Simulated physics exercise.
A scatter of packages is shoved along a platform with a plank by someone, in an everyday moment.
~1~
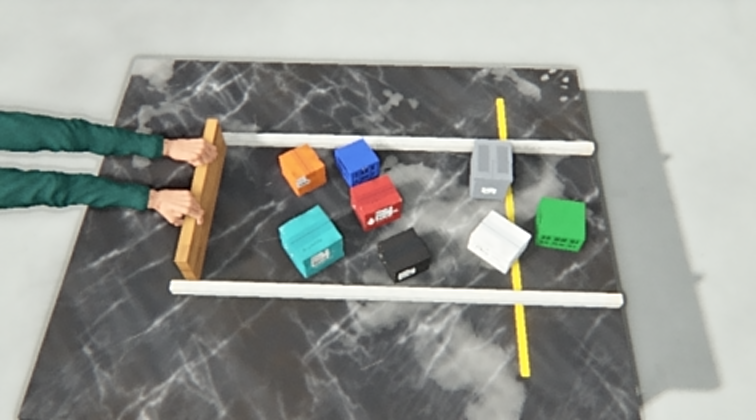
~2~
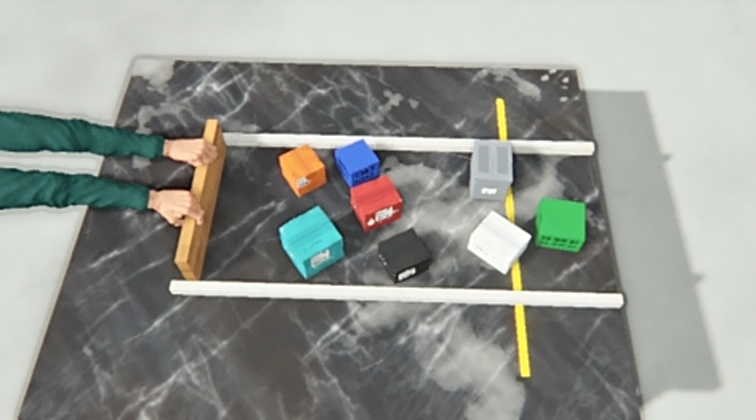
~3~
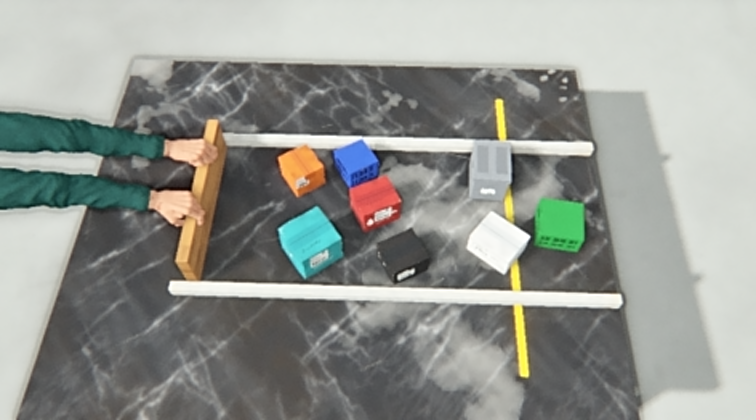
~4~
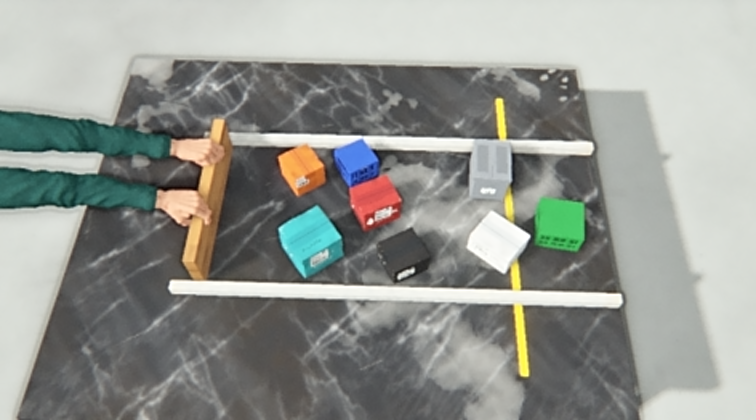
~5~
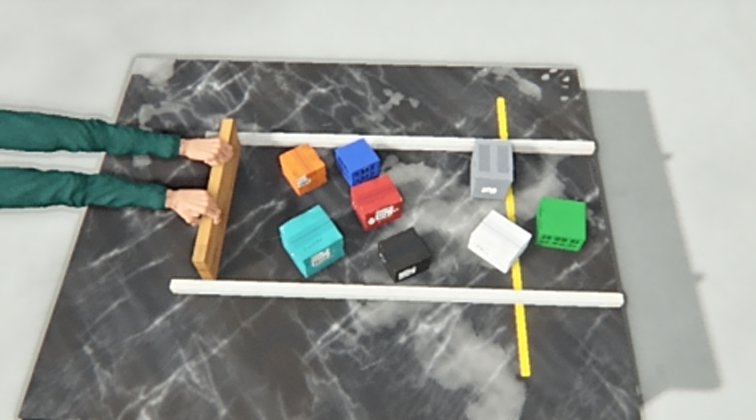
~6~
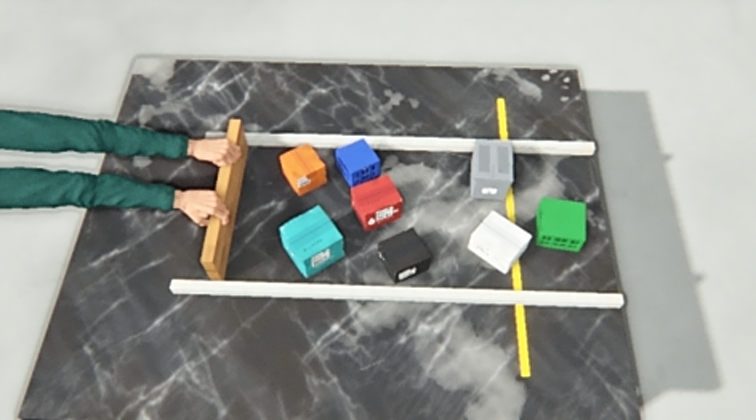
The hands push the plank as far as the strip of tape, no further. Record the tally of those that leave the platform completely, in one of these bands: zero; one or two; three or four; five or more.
Only a pair or a lone one falls.
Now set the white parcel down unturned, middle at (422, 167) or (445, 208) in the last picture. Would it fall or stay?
At the first spot it remains, and at the second it remains.
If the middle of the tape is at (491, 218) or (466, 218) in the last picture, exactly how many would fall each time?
Well, you'd get 0 the first time and 0 the second time.
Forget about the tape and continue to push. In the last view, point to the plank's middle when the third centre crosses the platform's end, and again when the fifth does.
I'd put the first at about (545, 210) and the next at about (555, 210).
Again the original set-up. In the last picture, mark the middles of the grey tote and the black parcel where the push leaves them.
The grey tote at (581, 187), the black parcel at (586, 270).
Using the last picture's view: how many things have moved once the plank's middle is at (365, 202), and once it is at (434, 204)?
The count is 5 at the first point and 8 at the second.
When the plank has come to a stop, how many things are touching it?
The figure is 3.
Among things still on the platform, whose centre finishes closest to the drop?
Nearest at the end: The grey tote.
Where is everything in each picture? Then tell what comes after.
The first picture shows green crate (560, 224); white parcel (499, 242); grey tote (490, 171); plank (203, 198); tape (511, 219).
The second picture shows white parcel (499, 242); turquoise parcel (312, 243).
The third picture shows grey tote (489, 171); orange parcel (302, 170).
The fourth picture shows green crate (559, 224); plank (210, 198).
The fifth picture shows white parcel (499, 242); blue crate (358, 162).
The sixth picture shows green crate (560, 224); white parcel (499, 242); grey tote (491, 171); plank (227, 198); tape (512, 219).
Soon after, none off yet; green crate at rest near (560, 224); white parcel at rest near (499, 242); grey tote at rest near (491, 171).
Then, none off yet; green crate moved a little near (564, 222); white parcel moved a little near (515, 236); grey tote moved a little near (505, 173).
By the end, the number that fall off is one or two; fallen, green crate.
